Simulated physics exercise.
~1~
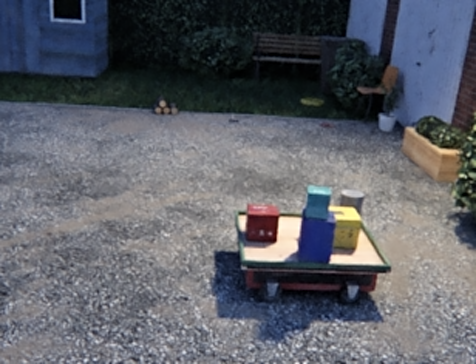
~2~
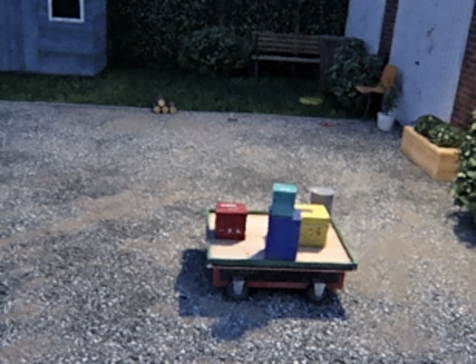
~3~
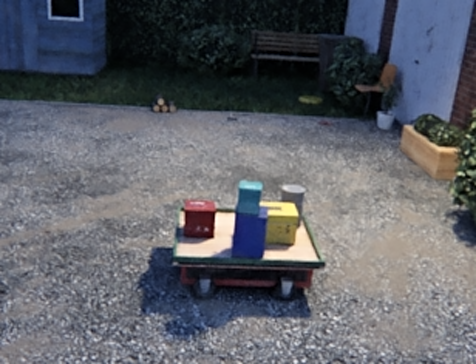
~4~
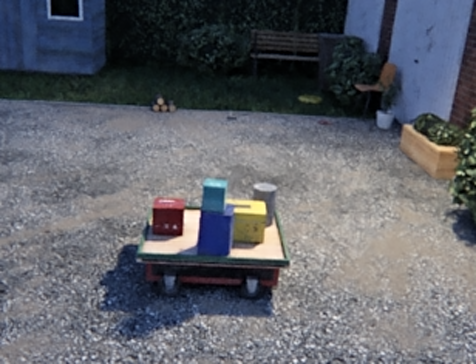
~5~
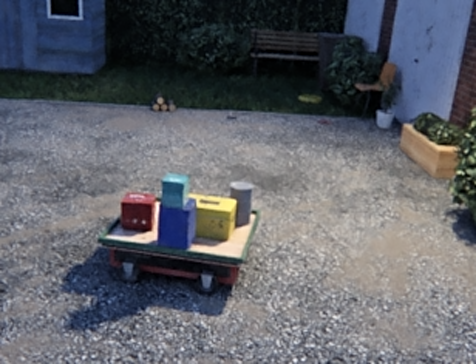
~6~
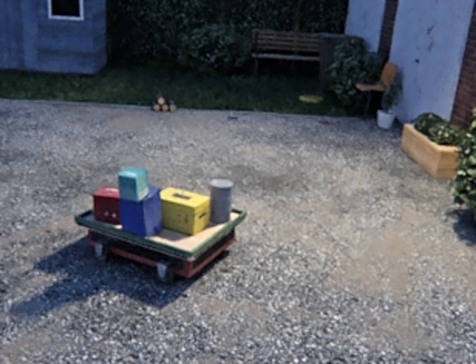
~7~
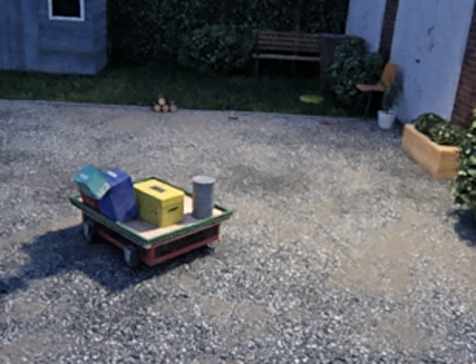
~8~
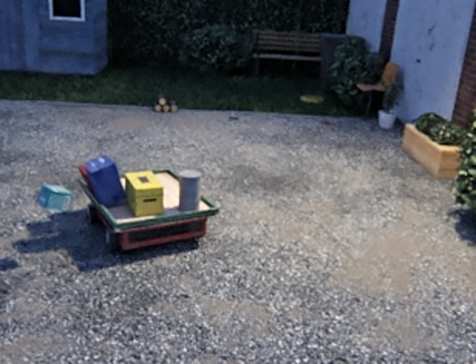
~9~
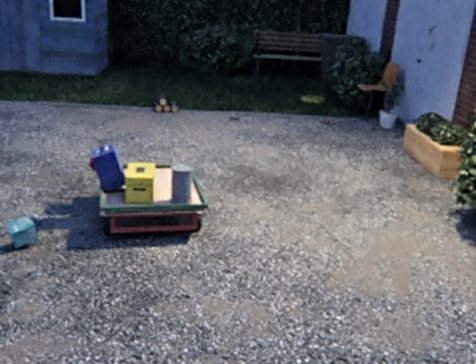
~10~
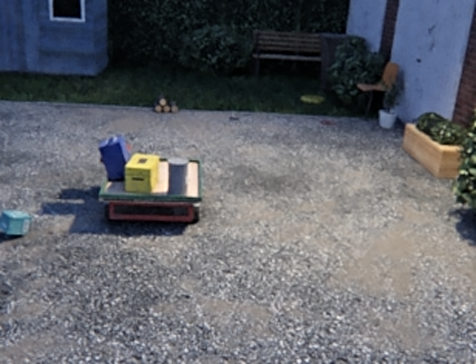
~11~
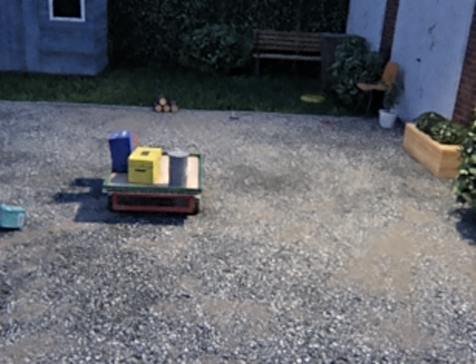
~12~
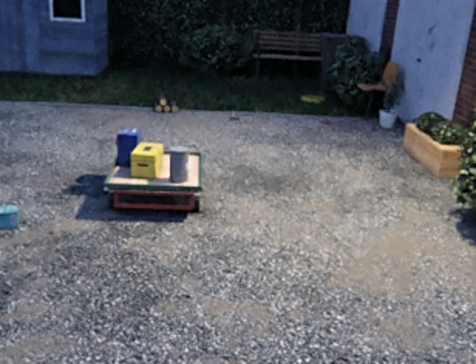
Gravel yard with a cart of boxes rolling left, then turning away as the turquoise box falls off, and finally stopping.
